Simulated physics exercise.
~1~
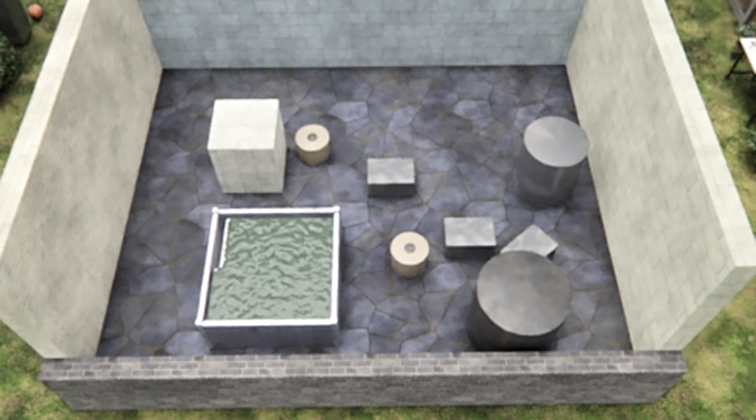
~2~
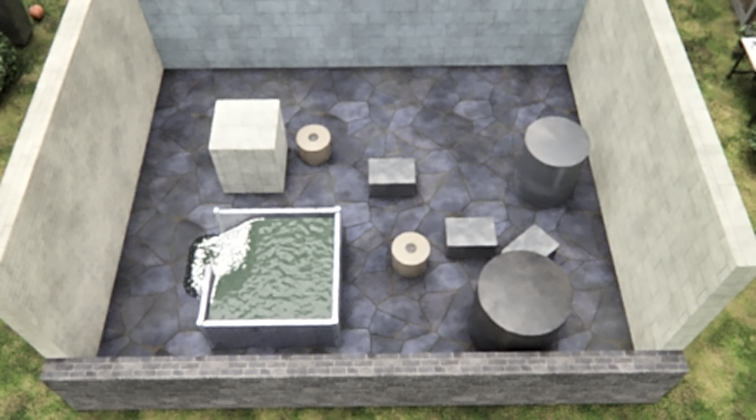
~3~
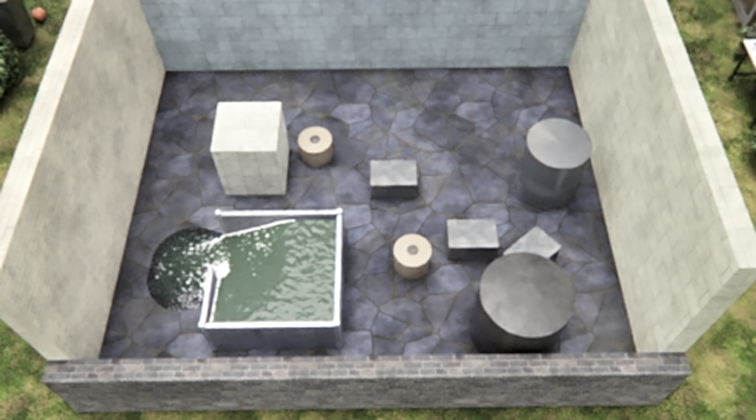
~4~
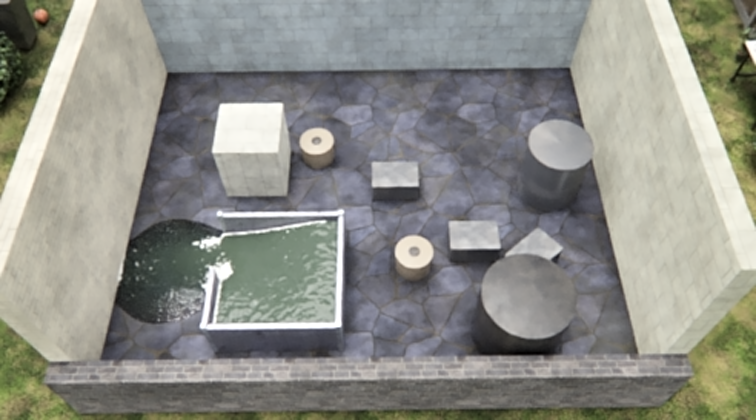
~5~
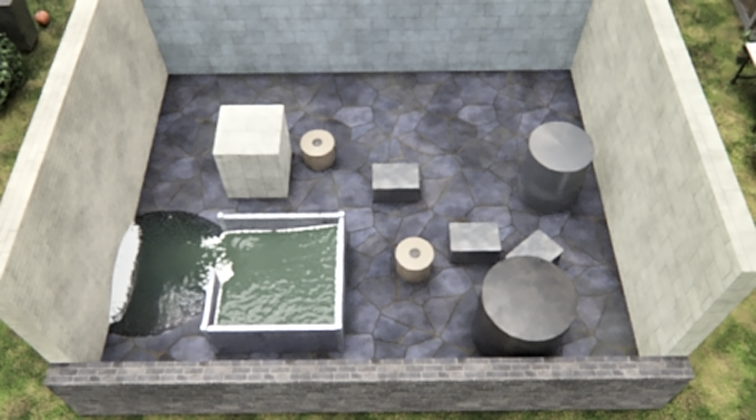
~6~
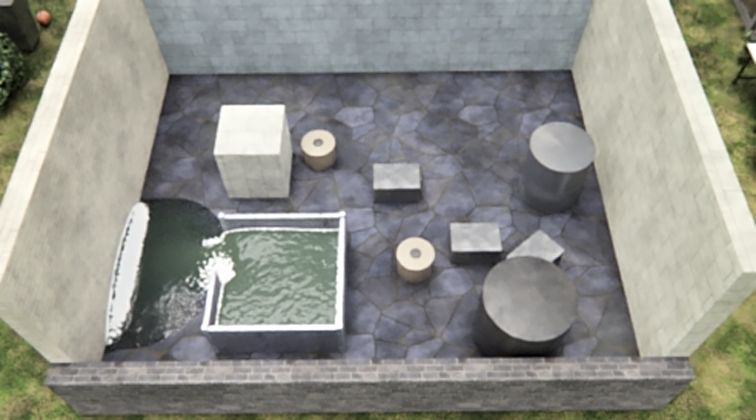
A square tank of green water gushes from its left side, flooding the nearby paving.
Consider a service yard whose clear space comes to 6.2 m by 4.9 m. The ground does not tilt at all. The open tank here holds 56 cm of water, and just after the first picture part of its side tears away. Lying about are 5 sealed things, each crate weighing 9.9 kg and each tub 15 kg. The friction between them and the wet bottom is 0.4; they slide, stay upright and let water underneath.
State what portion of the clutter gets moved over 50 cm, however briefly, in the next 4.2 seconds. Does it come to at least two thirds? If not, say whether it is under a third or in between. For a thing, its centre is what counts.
Share: Bottom third.
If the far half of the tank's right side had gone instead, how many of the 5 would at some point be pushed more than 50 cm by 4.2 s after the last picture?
Count: 4.
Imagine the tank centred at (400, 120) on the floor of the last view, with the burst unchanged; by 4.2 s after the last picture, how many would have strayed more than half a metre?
0.
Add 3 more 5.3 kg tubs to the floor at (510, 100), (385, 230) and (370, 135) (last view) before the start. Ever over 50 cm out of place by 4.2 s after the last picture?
First stays inside, second stays inside, third stays inside.
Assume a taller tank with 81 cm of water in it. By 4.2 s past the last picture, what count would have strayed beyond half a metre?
The count would be 1.
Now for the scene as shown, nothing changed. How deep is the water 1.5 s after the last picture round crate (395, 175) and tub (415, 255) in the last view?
0 and 0 cm.
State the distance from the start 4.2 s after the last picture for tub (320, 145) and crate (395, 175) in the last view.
0 cm, then 0 cm.
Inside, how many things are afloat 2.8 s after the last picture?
At that time, 0.
Then, 0.4 s after the last picture 0 of 5 are over 50 cm from their spots; 0 afloat.
Then, 1.5 s after the last picture 0 of 5 are over 50 cm from their spots; 0 afloat.
Then, 2.8 s after the last picture 0 of 5 are over 50 cm from their spots; 0 afloat.
Then, 4.2 s after the last picture 0 of 5 are over 50 cm from their spots, and 0 have been at some point; 0 afloat.
